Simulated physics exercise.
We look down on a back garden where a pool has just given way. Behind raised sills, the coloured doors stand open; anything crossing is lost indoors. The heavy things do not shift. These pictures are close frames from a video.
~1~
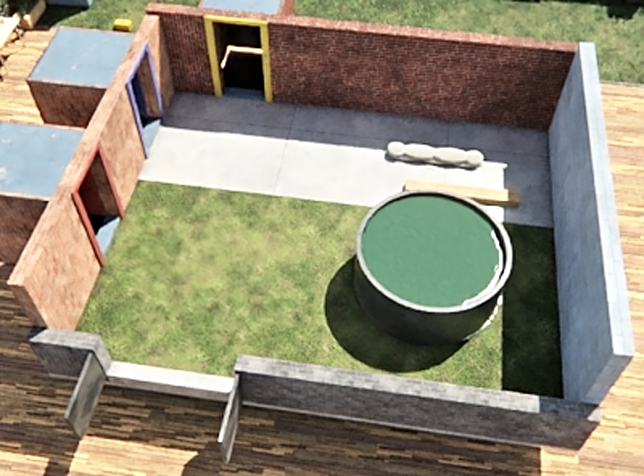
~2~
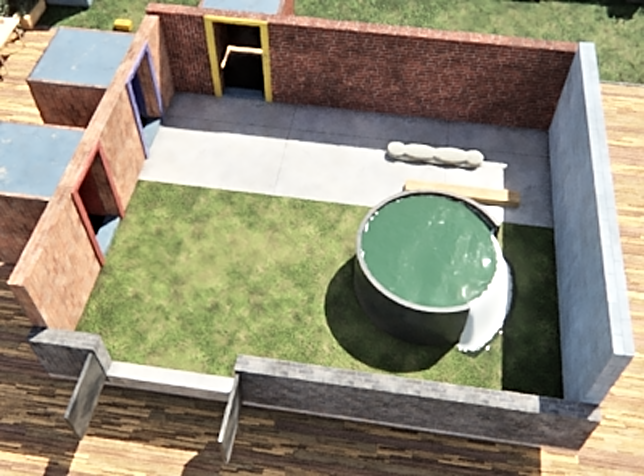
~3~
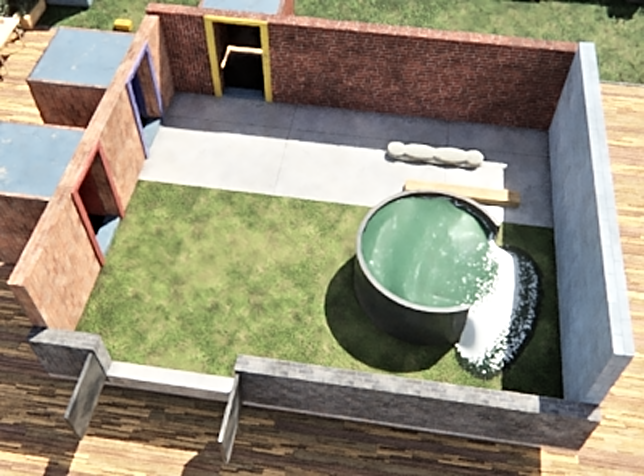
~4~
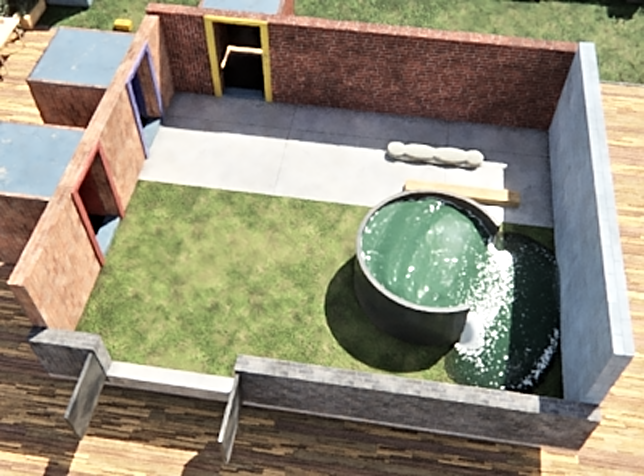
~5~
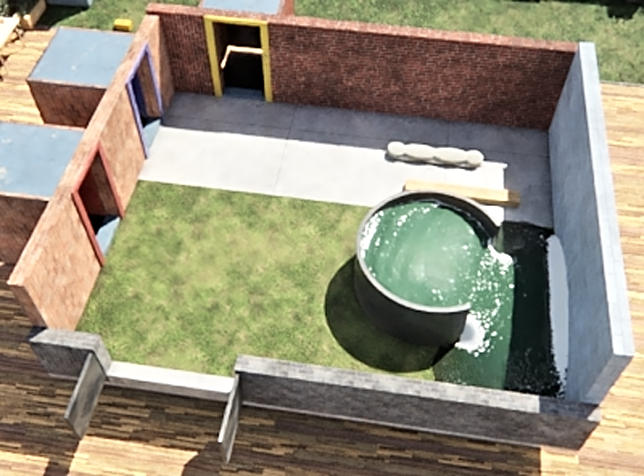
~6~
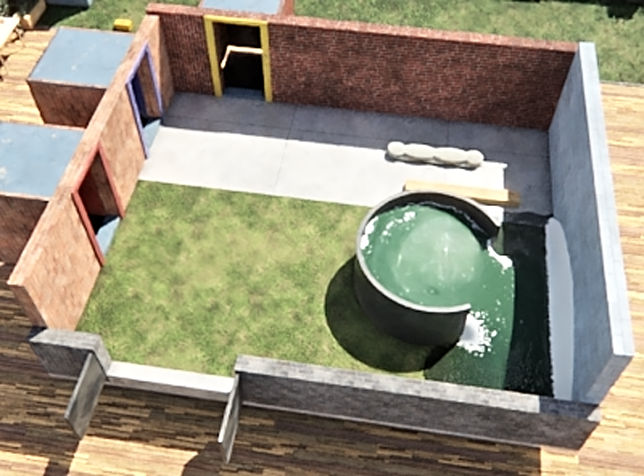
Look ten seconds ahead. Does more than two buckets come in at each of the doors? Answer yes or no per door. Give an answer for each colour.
The yellow door no, the blue door no, the red door no.
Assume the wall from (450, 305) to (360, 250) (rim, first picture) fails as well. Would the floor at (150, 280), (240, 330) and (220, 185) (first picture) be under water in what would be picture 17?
Going through them, the first would be submerged, the next submerged and the last still bare.
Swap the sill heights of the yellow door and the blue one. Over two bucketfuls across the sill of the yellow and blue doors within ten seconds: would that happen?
Then the yellow door falls short and the blue door overshoots.
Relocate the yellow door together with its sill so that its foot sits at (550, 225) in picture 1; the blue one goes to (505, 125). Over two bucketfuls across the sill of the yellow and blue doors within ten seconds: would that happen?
The yellow one overshoots, the blue one overshoots.
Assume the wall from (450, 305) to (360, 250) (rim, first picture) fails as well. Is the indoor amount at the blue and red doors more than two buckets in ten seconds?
Blue remains within limit and red tops the threshold.
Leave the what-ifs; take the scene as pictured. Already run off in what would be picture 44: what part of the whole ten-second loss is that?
I'd say about 40 per cent.
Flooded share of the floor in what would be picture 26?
I'd put it at roughly 55 per cent.
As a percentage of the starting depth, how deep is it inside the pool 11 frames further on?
Near 34 in a hundred.
A moment on, water covers 15 % of the floor; the yellow door not reached, the blue door not reached, the red door not reached.
Next, water covers 30 % of the floor; the yellow door not reached, the blue door not reached, the red door not reached.
Then, water covers 55 % of the floor; the yellow door not reached, the blue door not reached, the red door not reached.
Later, water covers 95 % of the floor; the yellow door wet at the sill, nothing in, the blue door not reached, the red door wet at the sill, nothing in.
In the end, water covers 95 % of the floor; the yellow door under two buckets in, the blue door under two buckets in, the red door wet at the sill, nothing in.
